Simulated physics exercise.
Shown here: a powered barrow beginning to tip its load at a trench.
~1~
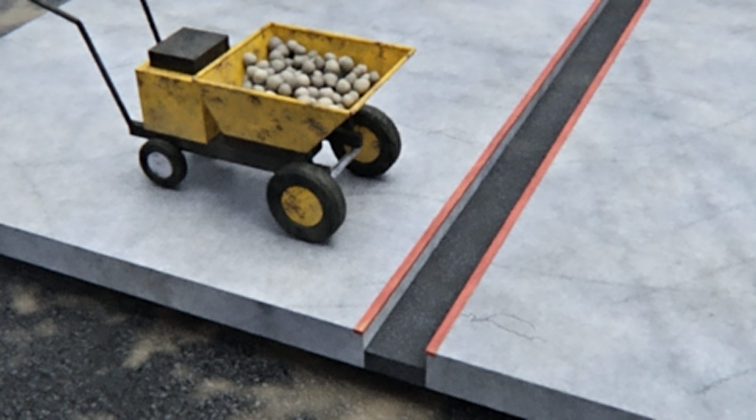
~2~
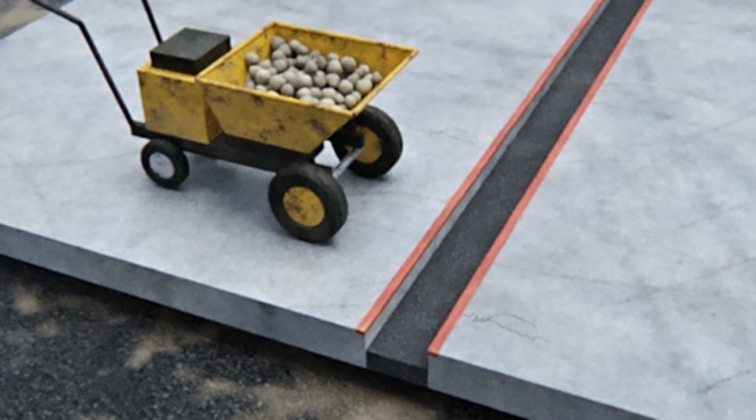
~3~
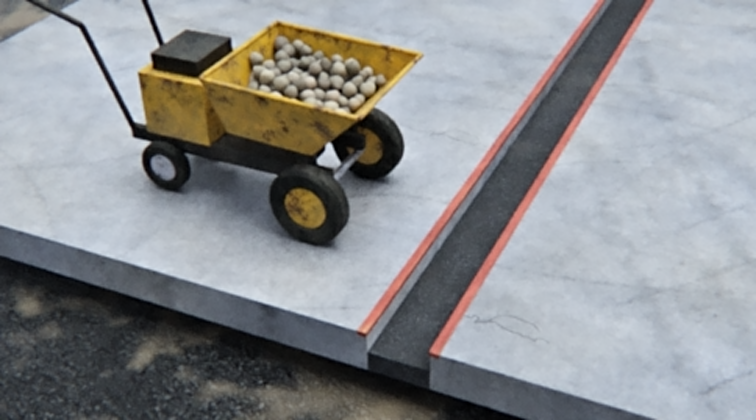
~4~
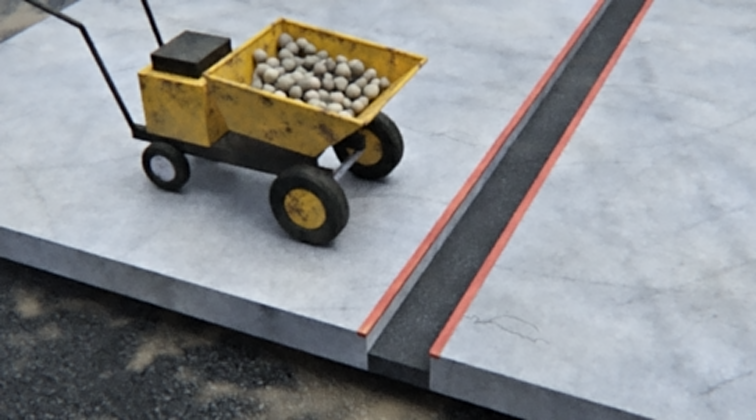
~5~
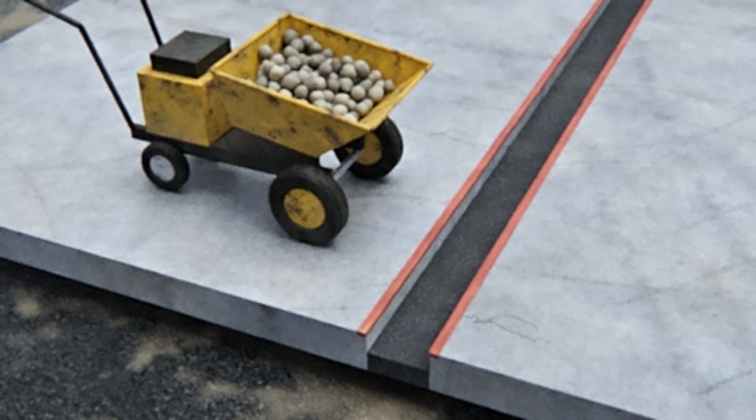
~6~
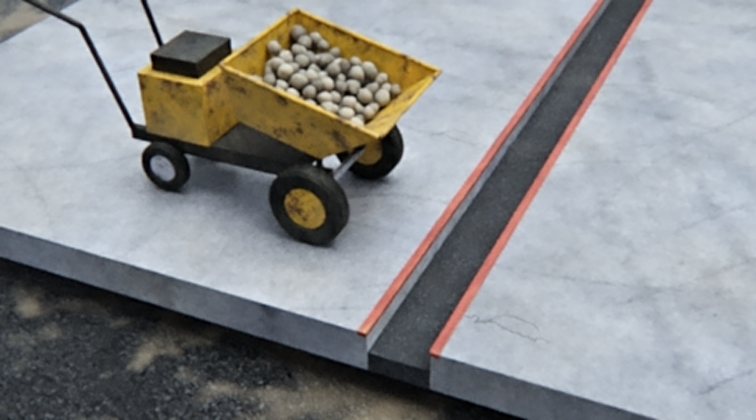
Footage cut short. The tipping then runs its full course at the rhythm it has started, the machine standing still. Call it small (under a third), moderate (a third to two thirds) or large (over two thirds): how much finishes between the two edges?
Moderate.
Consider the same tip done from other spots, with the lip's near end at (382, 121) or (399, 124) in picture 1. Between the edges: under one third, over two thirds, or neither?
Try 1, under a third; try 2, less than a third.
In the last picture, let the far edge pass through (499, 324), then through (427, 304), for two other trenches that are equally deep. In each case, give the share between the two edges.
I'd put it near 90 in a hundred, then near 20 in a hundred.
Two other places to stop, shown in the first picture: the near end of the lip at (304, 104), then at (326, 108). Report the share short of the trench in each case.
Roughly 20 per cent, then roughly 0 per cent.
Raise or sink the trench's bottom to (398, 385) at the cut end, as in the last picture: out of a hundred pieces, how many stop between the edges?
It would be close to 90 percent.
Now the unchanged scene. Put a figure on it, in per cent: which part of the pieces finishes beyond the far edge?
20 %.
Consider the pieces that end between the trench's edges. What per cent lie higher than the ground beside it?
Roughly 25 percent.
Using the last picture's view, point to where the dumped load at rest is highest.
I'd place the summit at about pixel (482, 226).
Just after the last frame, skip tipped steeply; every one in the skip.
A moment on, skip tipped right over; the larger part in the skip; roughly a quarter in or heaped over the trench; just a few beyond it; just a few falling.
Further on, skip tipped right over; roughly a quarter in the skip; roughly half in or heaped over the trench; roughly a quarter beyond it.
When it is over, skip tipped right over; roughly a quarter in the skip; roughly half in or heaped over the trench; roughly a quarter beyond it.
